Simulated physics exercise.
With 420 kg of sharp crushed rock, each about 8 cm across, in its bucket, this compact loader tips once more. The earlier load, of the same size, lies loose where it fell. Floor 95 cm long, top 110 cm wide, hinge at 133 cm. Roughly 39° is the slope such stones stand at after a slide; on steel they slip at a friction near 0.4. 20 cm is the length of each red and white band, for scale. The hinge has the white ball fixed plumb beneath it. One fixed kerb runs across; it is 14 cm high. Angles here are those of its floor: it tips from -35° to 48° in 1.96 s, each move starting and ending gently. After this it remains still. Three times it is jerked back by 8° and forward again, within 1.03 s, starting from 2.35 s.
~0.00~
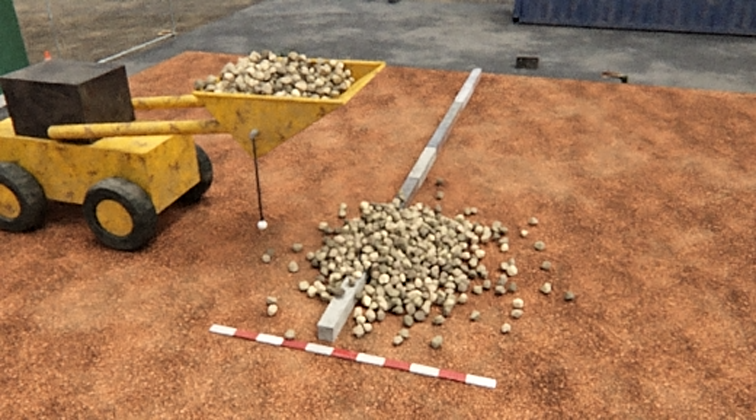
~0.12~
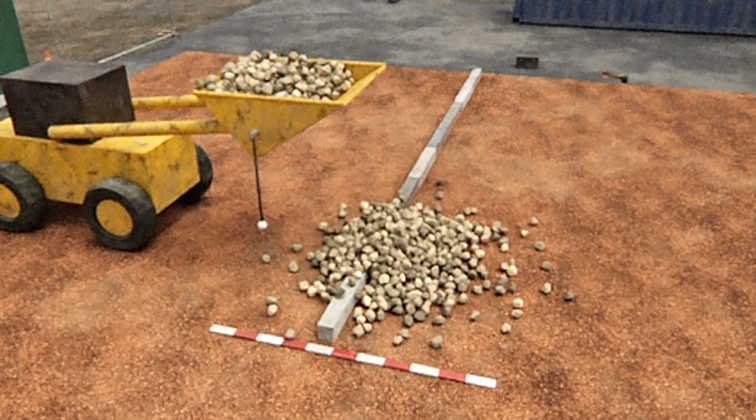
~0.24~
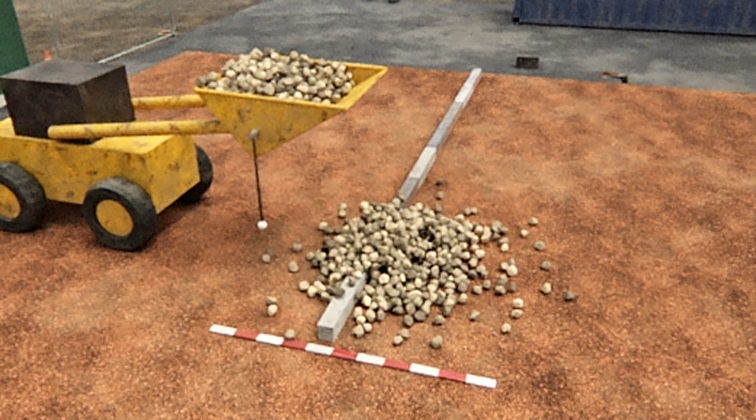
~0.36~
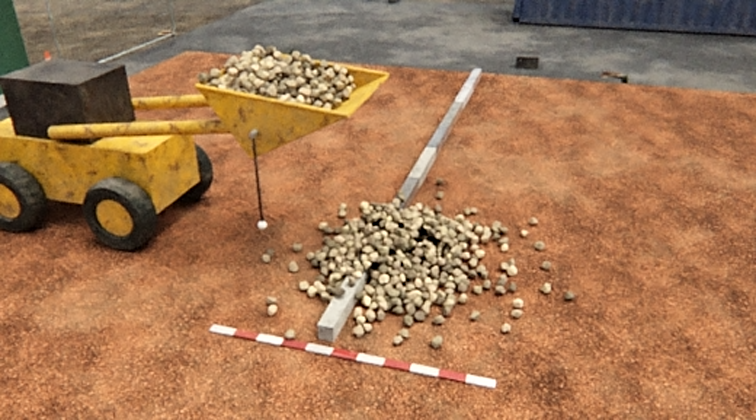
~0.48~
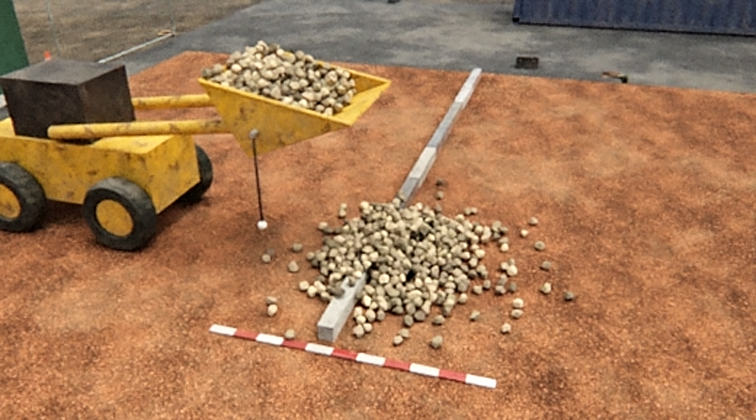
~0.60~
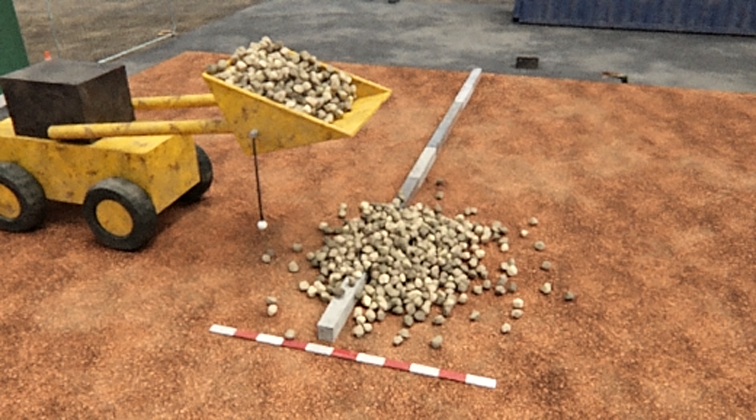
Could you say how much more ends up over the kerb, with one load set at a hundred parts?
I'd put it at 36 parts in every hundred.
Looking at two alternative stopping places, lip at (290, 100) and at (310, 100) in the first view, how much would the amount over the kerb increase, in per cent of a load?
Near 0 per cent from the first place, 5 from the second.
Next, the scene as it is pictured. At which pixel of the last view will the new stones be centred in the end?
Their centre rests close to (365, 235).
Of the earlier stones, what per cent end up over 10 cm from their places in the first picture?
Close to 5 in a hundred of them.
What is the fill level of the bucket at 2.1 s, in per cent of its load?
Close to 10 in a hundred is still held.
After 1.5 s the floor is at 35°; in per cent of one load, 93 in the bucket, 37 on this side of the kerb, 70 over the kerb; the foremost stones are at (535, 280).
After 2.1 s the floor is at 48°; in per cent of one load, 11 in the bucket, 94 on this side of the kerb, 95 over the kerb; the foremost stones are at (535, 280).
After 3.8 s the floor is at 48°; in per cent of one load, 0 in the bucket, 94 on this side of the kerb, 106 over the kerb; the foremost stones are at (546, 273).
After 6.5 s the floor is at 48°; in per cent of one load, 0 in the bucket, 94 on this side of the kerb, 106 over the kerb; the foremost stones are at (546, 273). Net gain over the kerb, 36.
